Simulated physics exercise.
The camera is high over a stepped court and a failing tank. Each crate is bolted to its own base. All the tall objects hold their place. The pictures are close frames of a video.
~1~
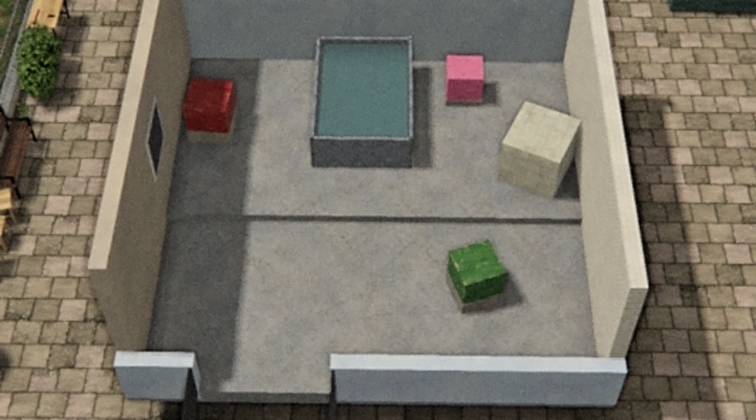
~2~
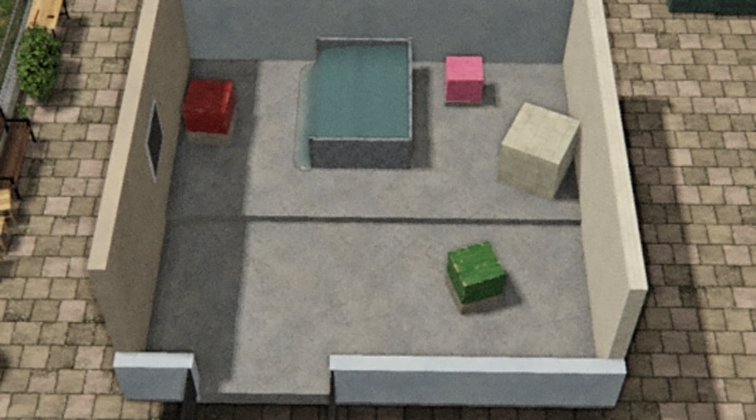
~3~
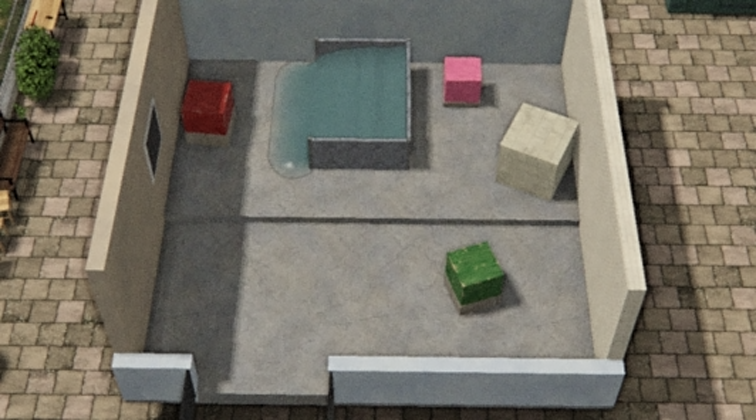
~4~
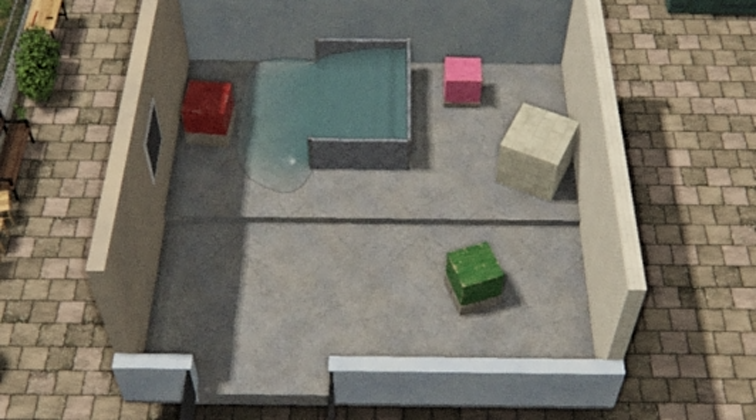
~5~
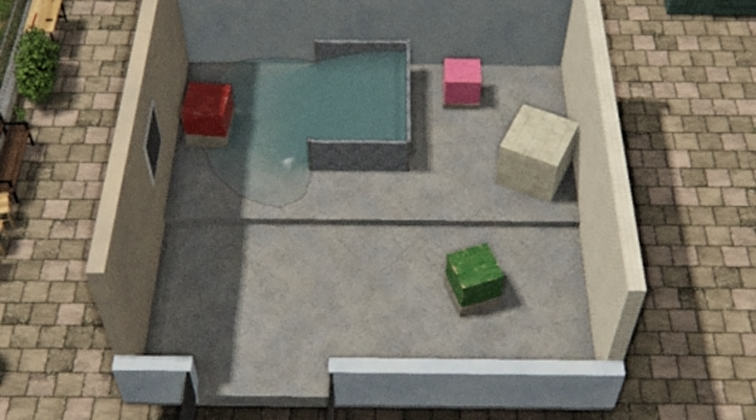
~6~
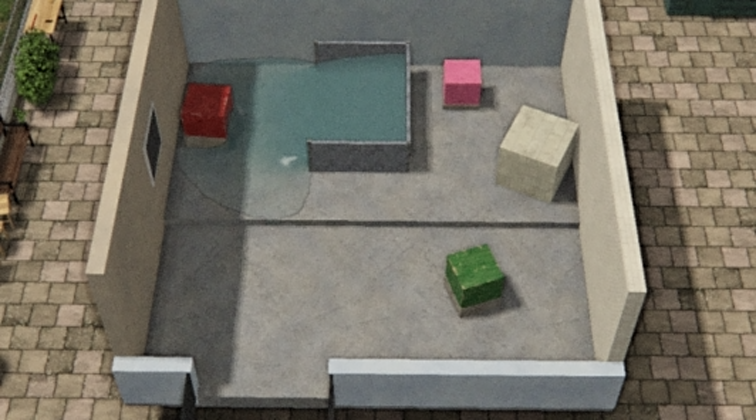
The clip shows a walled court with red, pink, green and cream blocks around an open tank; water pours out of the tank's left side and spreads across the grey floor, reaching around the red block.
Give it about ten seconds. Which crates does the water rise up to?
In the end: The green crate keeps dry; the red crate is soaked; the pink crate keeps dry.
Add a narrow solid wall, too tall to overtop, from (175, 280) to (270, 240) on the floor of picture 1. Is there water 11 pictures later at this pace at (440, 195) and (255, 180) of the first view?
As listed: Dry, covered.
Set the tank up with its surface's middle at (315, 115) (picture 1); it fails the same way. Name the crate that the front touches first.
First comes the one in red.
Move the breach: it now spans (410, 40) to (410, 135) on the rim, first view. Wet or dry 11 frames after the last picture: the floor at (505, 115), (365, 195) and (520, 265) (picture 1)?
In that order: Wet, free of water, wet.
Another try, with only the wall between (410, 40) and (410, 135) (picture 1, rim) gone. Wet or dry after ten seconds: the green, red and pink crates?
In short: Green escapes it, red escapes it, pink is wetted.
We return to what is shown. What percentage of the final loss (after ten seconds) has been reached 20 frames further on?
About 5 per cent.
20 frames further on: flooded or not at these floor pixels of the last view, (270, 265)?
There: Under water.
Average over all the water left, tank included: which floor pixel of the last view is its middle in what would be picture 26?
Near (259, 158).
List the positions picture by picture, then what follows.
The first frame shows still water in the open tank at (363, 89).
In the second frame, water pours out at (318, 106) and has run to (309, 169).
In the third frame, water pours out at (316, 108) and has run to (299, 62).
In the fourth frame, water pours out at (317, 110) and has run to (262, 181).
In the fifth frame, the front is at (246, 193), out from the gap at (316, 112).
In the sixth frame, the front is at (193, 80), out from the gap at (316, 113).
A moment on, water covers 20 % of the floor; the green crate not reached, the red crate water round its plinth, the pink crate not reached.
Next, water covers 30 % of the floor; the green crate not reached, the red crate water round its plinth, the pink crate not reached.
Then, water covers 40 % of the floor; the green crate not reached, the red crate water round its plinth, the pink crate not reached.
Later, water covers 60 % of the floor; the green crate water round its plinth, the red crate water round its plinth, the pink crate water round its plinth.
In the end, water covers 75 % of the floor; the green crate stayed above the water, the red crate was topped, the pink crate stayed above the water.
